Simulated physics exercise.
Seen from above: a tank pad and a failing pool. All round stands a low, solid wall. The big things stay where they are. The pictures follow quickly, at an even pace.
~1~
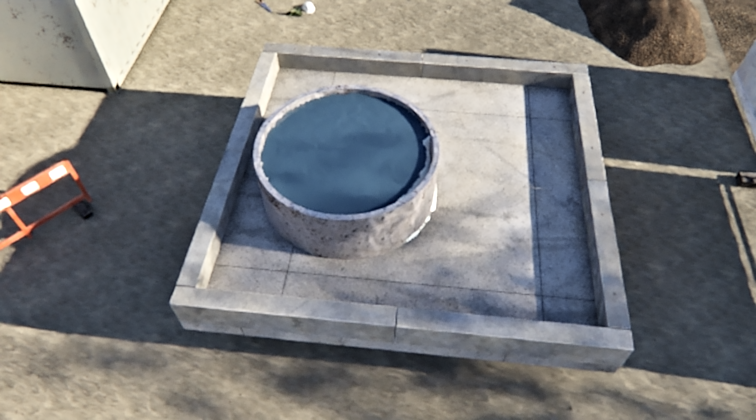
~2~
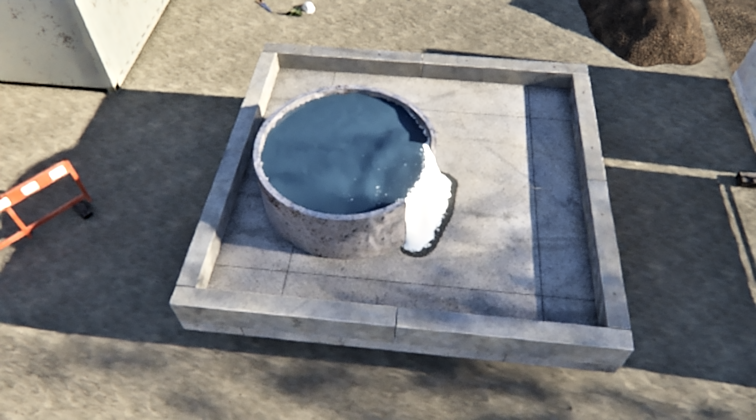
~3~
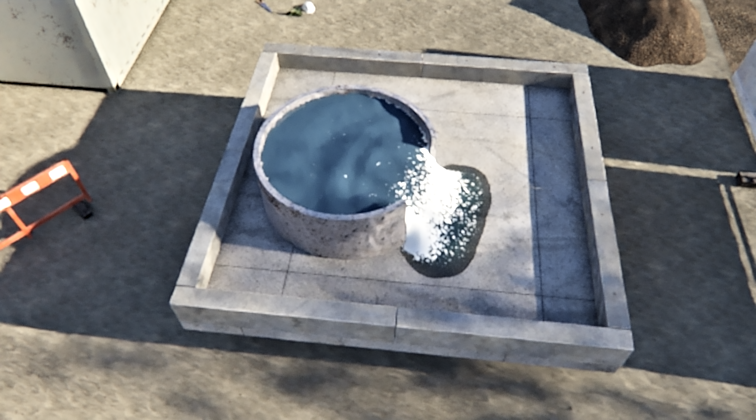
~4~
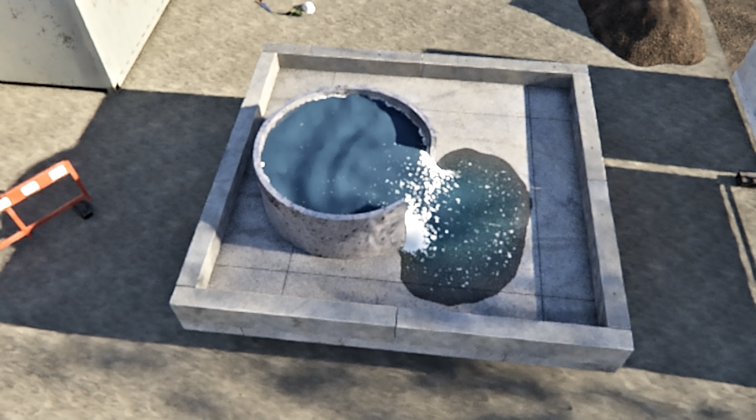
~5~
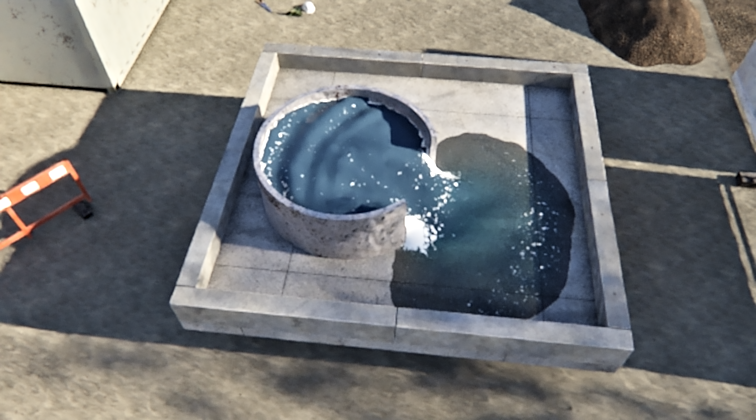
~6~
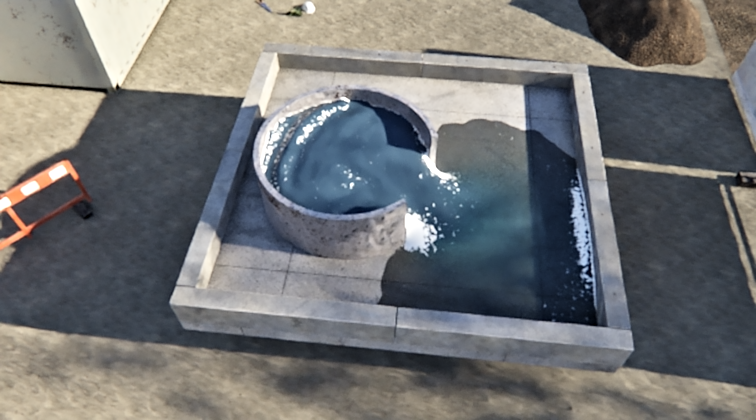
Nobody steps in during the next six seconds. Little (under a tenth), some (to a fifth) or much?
It loses less than a tenth.
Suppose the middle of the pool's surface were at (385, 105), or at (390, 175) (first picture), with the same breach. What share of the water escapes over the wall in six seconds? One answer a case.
Roughly 8 per cent, then 10 per cent.
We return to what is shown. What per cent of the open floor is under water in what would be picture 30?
Roughly 95 per cent.
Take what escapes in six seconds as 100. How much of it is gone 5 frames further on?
About 10 per cent.
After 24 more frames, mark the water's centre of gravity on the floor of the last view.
Roughly at (431, 193).
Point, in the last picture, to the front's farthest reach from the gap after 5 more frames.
Roughly at (557, 90).
A moment on, water covers 35 % of the floor; the low wall has let 0 % over.
Next, water covers 40 % of the floor; the low wall has let 1 % over.
Then, water covers 45 % of the floor; the low wall has let 6 % over.
Later, water covers 75 % of the floor; the low wall has let 7 % over.
In the end, water covers 80 % of the floor; the low wall has let 7 % over.
